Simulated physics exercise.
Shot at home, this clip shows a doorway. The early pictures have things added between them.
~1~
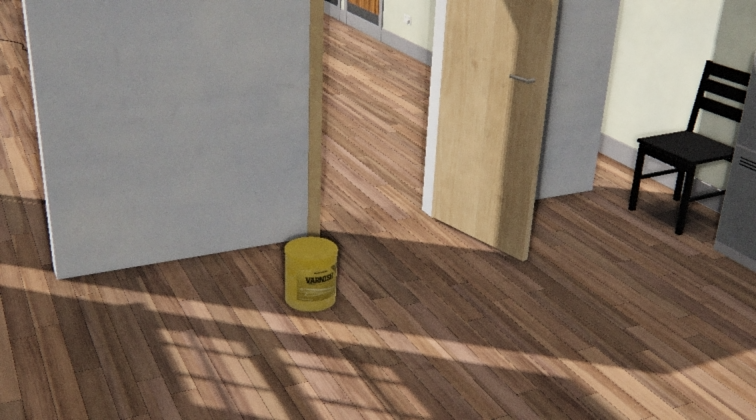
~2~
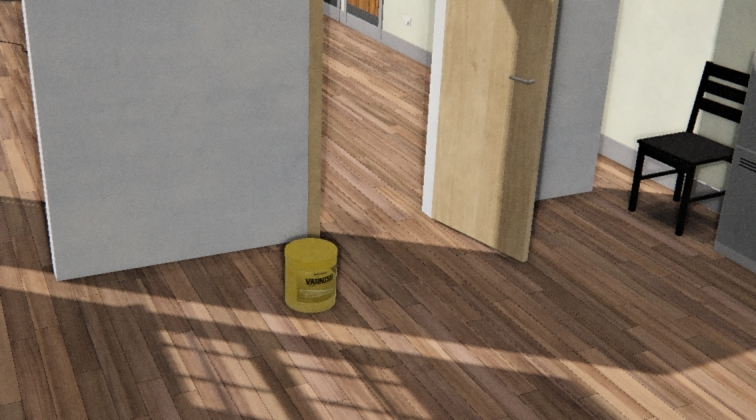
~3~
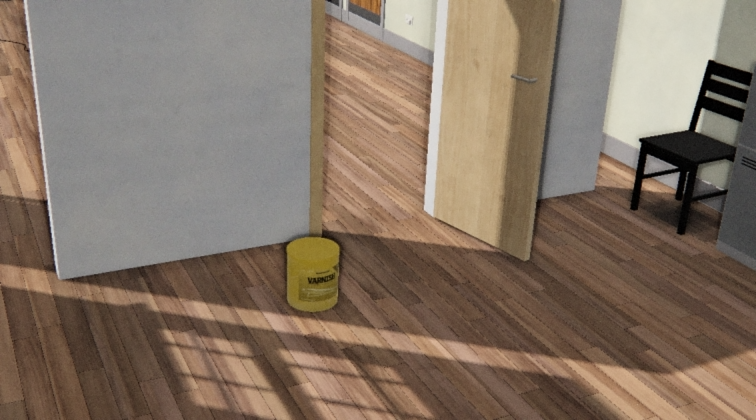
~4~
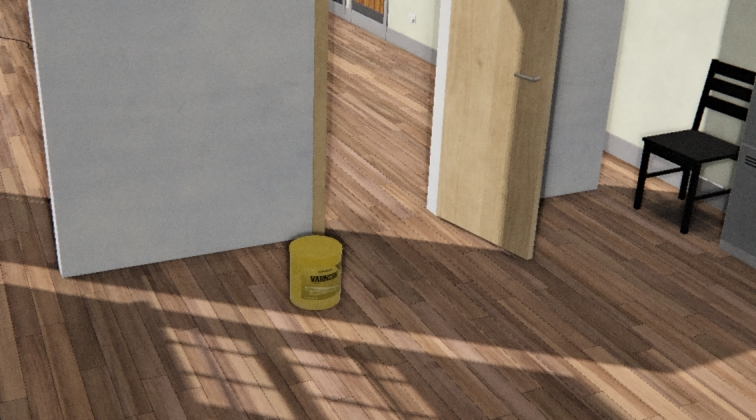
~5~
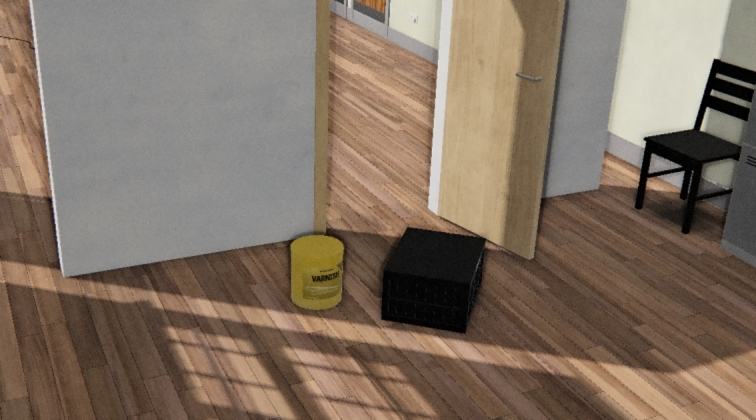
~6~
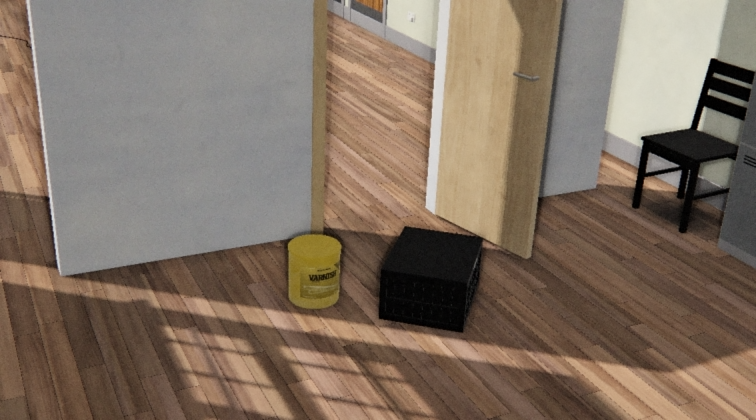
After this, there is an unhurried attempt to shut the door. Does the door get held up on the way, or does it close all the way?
It closes all the way.
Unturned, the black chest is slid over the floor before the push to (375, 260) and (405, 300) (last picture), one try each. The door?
Well, on try one it is halted early, and on try two it completes its arc.
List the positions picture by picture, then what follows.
Door wide open and still; yellow pail (311, 274), in the first frame.
Door wide open and still; yellow pail (311, 275), in the second frame.
Door wide open and still; yellow pail (313, 274), in the third frame.
Door wide open and still; yellow pail (316, 273), in the fourth frame.
Door wide open and still; yellow pail (317, 272), in the fifth frame.
Door wide open and still; black chest (432, 277); yellow pail (314, 271), in the sixth frame.
Then, 0.80 s past the last view, door at 90°.
Then, 1.60 s past the last view, door at 60°.
Then, 2.20 s past the last view, door at 37°.
Then, 2.80 s past the last view, door at 12°.
Finally, door at 0°; both still in place. Final places as the last picture's camera would see them, black chest near (432, 277).
